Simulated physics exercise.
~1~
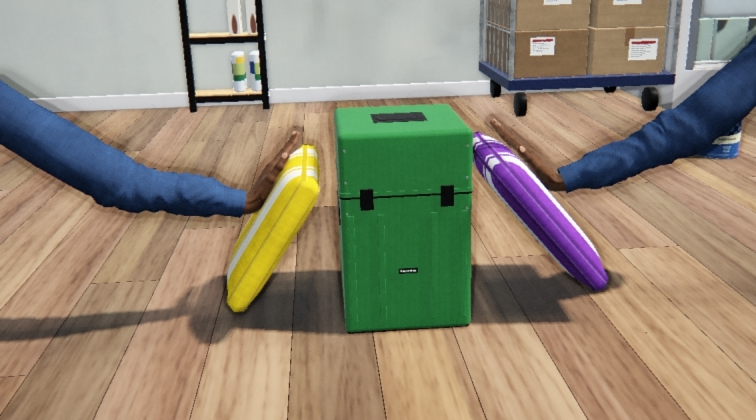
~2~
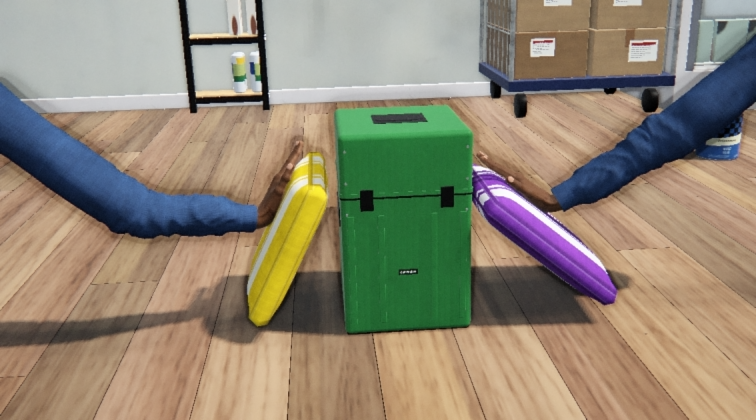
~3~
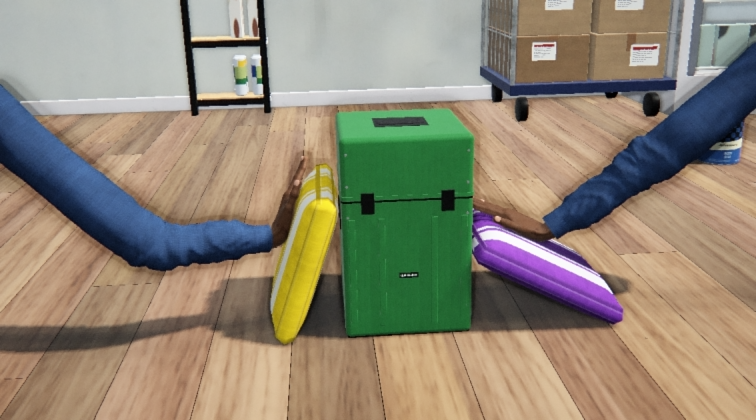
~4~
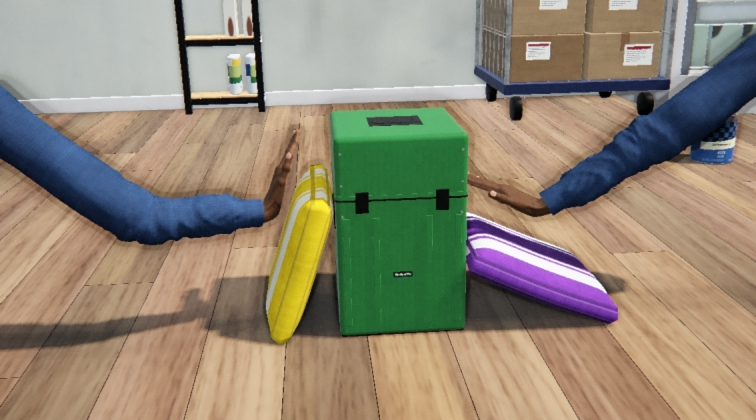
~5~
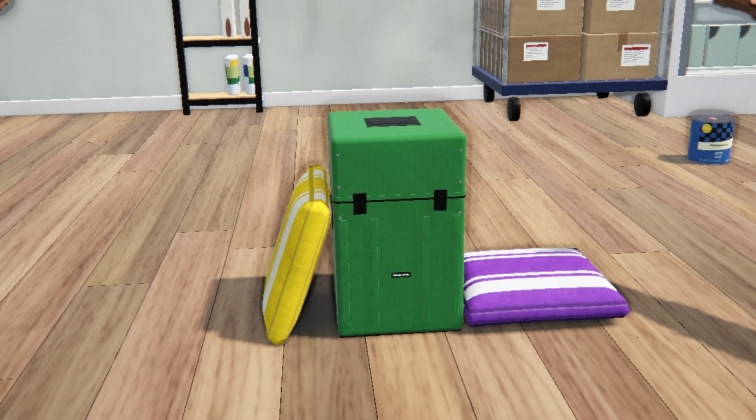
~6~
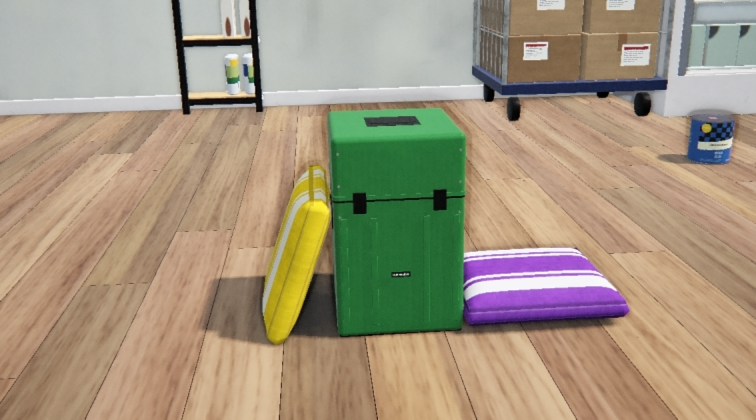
A yellow cushion and a purple cushion were leaned by two hands against the left and right sides of a green chest, and once the hands drew away, the yellow one stayed propped up while the purple one slid down flat onto the floor.
